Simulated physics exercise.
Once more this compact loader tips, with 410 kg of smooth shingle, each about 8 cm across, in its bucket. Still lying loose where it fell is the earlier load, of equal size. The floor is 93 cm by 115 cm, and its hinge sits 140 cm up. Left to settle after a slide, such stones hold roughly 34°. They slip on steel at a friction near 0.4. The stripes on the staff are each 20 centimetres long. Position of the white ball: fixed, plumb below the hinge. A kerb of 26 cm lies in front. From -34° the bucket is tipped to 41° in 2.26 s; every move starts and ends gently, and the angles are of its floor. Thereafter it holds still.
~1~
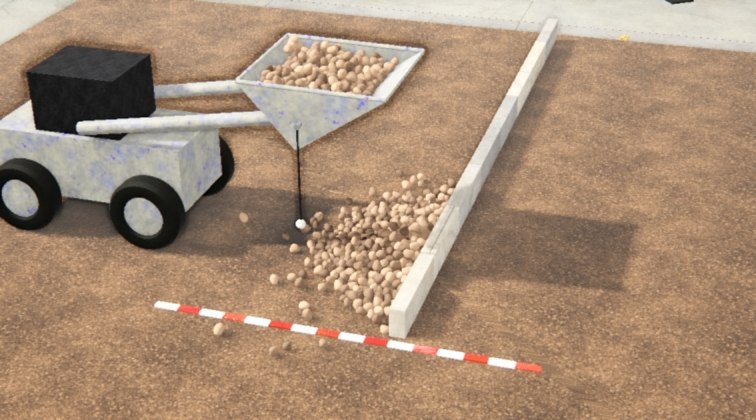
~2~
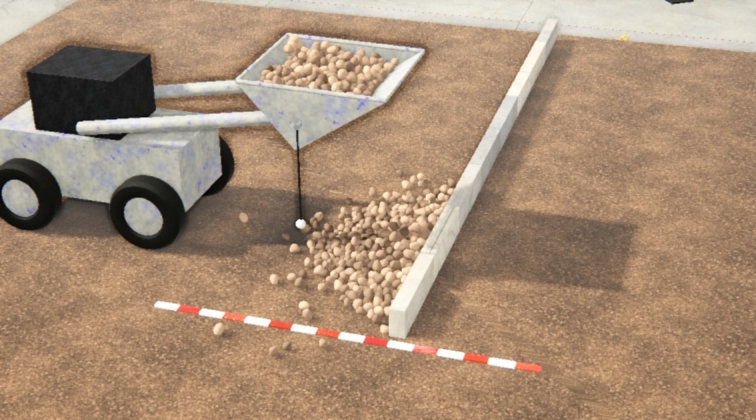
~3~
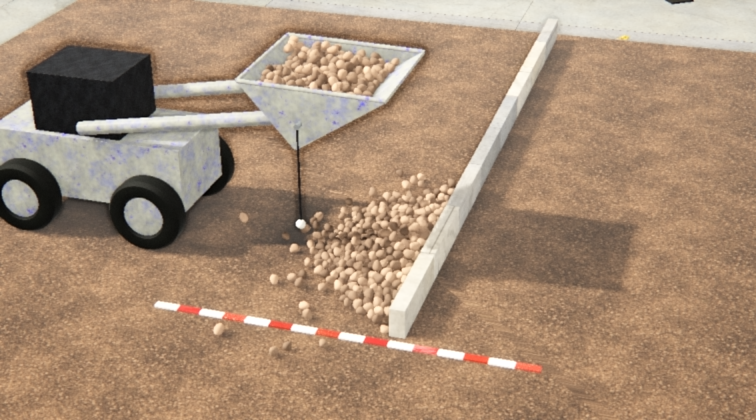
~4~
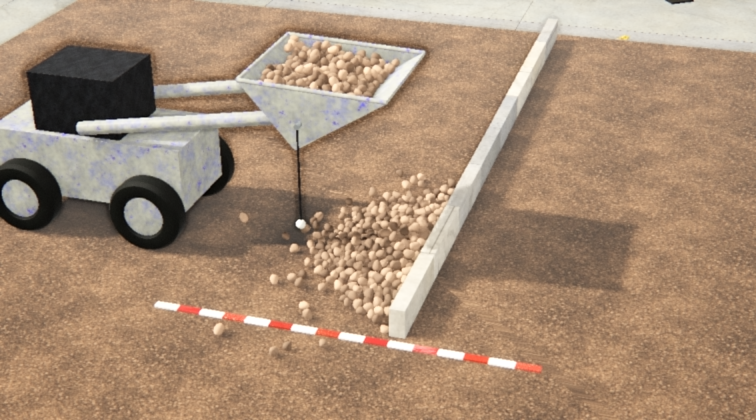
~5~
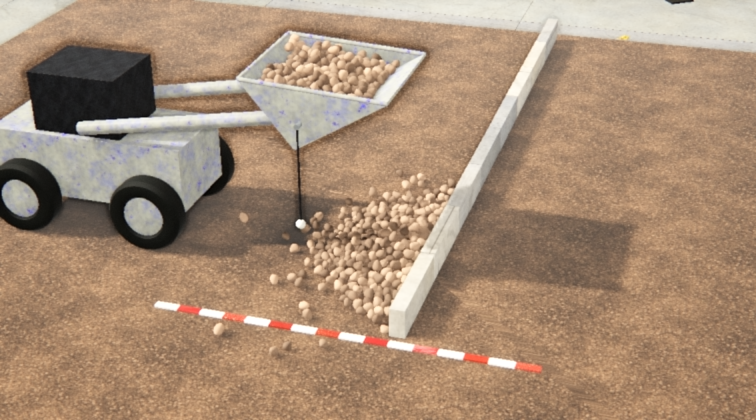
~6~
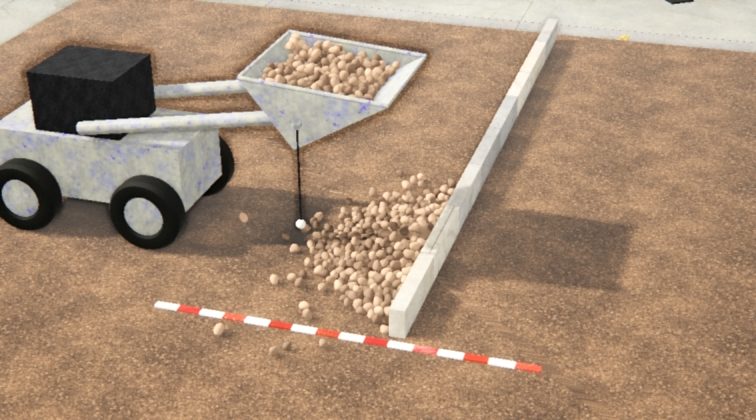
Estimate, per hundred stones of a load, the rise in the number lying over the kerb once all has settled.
Roughly 37 more per hundred.
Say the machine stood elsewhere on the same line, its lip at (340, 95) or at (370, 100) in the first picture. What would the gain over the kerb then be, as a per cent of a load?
Some 0 percent first and 20 percent second.
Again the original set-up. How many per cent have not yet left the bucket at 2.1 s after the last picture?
Near 10 per cent of the load is held.
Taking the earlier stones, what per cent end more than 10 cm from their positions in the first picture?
I'd say roughly 10 per cent of them.
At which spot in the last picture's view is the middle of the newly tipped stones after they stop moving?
The middle ends up near (425, 242).
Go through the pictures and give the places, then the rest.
Lip at (386, 101), floor tilted -34°, highest stones at (314, 50). The earlier load is highest near (411, 226), 28 cm above ground level, 100 % on this side of the kerb, in the first frame.
Lip at (386, 101), floor tilted -34°, highest stones at (314, 50), in the second frame.
The bucket is at -33°, its lip at (386, 102); the top of the load is at (314, 50), in the third frame.
Lip at (386, 103), floor tilted -33°, highest stones at (314, 49), in the fourth frame.
The bucket is at -32°, its lip at (387, 104); the top of the load is at (310, 48), in the fifth frame.
Lip at (388, 106), floor tilted -30°, highest stones at (310, 48), in the sixth frame.
Then, 1.4 s after the last picture the floor is at 29°; in per cent of one load, 88 in the bucket, 112 on this side of the kerb; the foremost stones are at (425, 251).
Then, 2.1 s after the last picture the floor is at 41°; in per cent of one load, 8 in the bucket, 171 on this side of the kerb, 22 over the kerb; the foremost stones are at (538, 255).
Then, 2.4 s after the last picture the floor is at 41°; in per cent of one load, 0 in the bucket, 166 on this side of the kerb, 34 over the kerb; the foremost stones are at (593, 268).
Then, 5.1 s after the last picture the floor is at 41°; in per cent of one load, 0 in the bucket, 163 on this side of the kerb, 37 over the kerb; the foremost stones are at (643, 280). Net gain over the kerb, 37.
